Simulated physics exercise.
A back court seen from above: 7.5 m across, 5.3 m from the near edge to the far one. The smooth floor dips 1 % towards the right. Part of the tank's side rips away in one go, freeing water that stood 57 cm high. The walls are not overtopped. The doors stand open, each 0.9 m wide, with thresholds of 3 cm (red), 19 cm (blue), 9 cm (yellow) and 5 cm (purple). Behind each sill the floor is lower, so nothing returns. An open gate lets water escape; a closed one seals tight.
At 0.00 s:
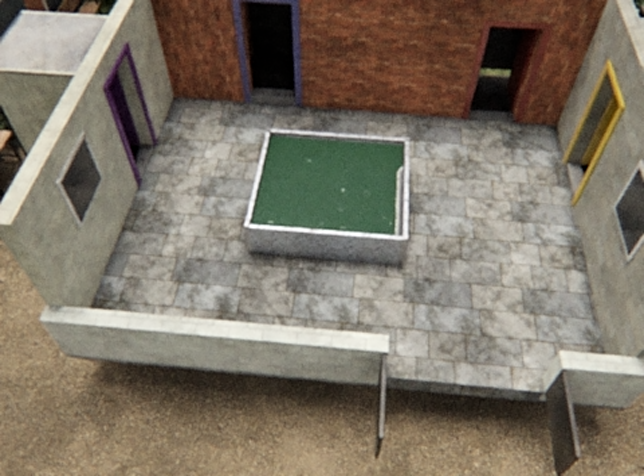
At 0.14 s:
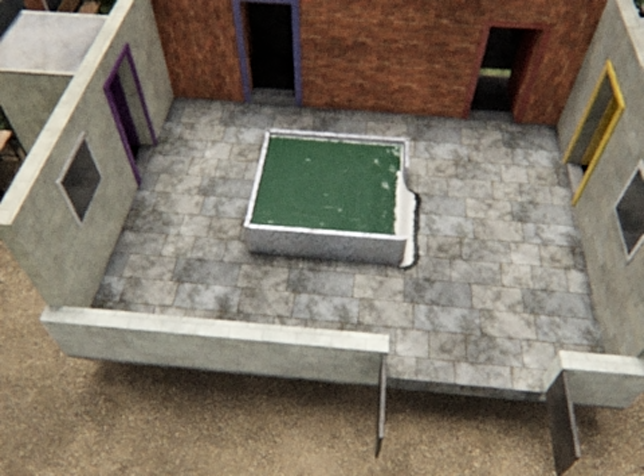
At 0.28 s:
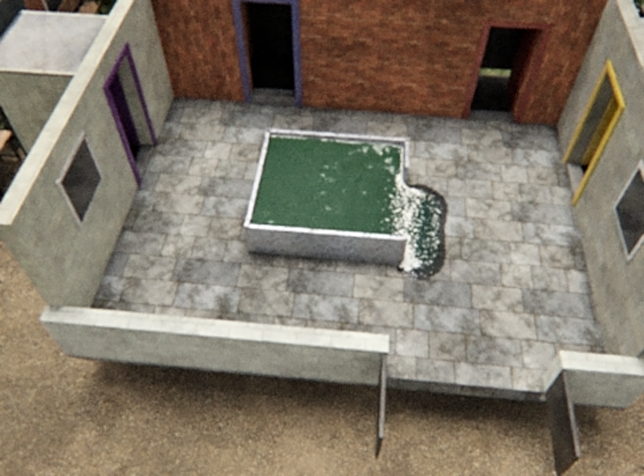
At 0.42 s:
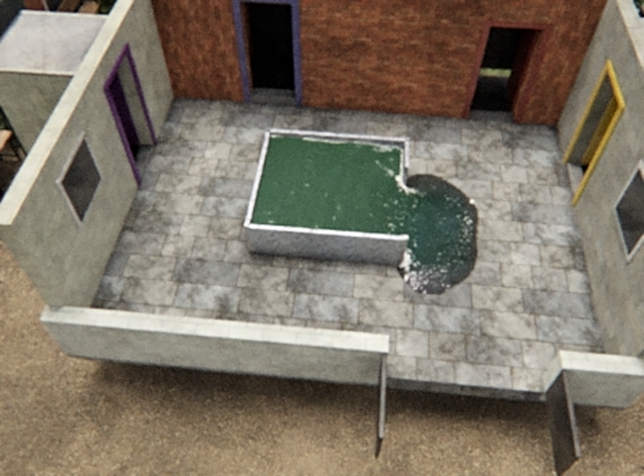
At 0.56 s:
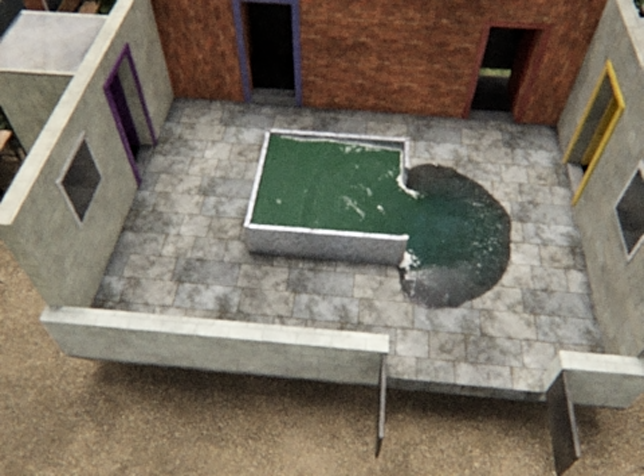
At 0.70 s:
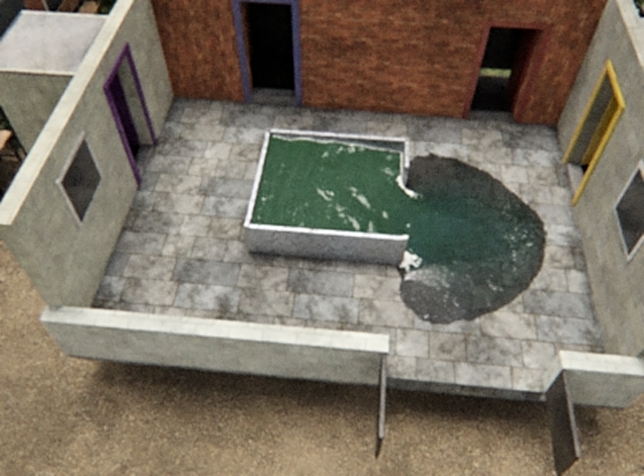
A raised tank of green water breaks open on its right, flooding the grey paved floor.
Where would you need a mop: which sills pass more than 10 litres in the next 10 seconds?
Door by door: At the red door it exceeds the limit; at the blue door it does not reach the limit; at the yellow door it goes over the limit; at the purple door it does not reach the limit.
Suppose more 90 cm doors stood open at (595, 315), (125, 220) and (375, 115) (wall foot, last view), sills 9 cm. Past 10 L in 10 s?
In that order: Over, under, under.
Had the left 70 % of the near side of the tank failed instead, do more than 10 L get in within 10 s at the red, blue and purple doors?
Against that limit: Red past it, blue not over, purple under.
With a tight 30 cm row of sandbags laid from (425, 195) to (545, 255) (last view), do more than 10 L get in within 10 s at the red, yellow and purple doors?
Against that limit: Red past it, yellow not over, purple under.
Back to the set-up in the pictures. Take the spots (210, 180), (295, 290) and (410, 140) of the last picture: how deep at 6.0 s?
About 0, 2 and 4 cm.
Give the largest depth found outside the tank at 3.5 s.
About 30 cm.
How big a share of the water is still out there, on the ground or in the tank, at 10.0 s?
Some 68 per cent remains.
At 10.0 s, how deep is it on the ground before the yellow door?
Roughly 9.5 cm deep.
After 1.4 s water covers 30 % of the floor and is deepest (32 cm) near (407, 233); red door not reached, blue door not reached, yellow door 14 cm at the sill, 1 L in, purple door not reached.
After 2.2 s water covers 30 % of the floor and is deepest (46 cm) near (598, 369); red door not reached, blue door not reached, yellow door 21 cm at the sill, 28 L in, purple door not reached.
After 3.5 s water covers 35 % of the floor and is deepest (30 cm) near (600, 381); red door 9 cm at the sill, 5 L in, blue door not reached, yellow door 18 cm at the sill, 86 L in, purple door not reached.
After 6.0 s water covers 70 % of the floor and is deepest (17 cm) near (552, 141); red door 10 cm at the sill, 66 L in, blue door 2 cm at the sill, 0 L in, yellow door 14 cm at the sill, 122 L in, purple door not reached.
After 10.0 s water covers 90 % of the floor and is deepest (10 cm) near (555, 155); red door 9 cm at the sill, 167 L in, blue door 6 cm at the sill, 0 L in, yellow door 10 cm at the sill, 147 L in, purple door 5 cm at the sill, 0 L in.
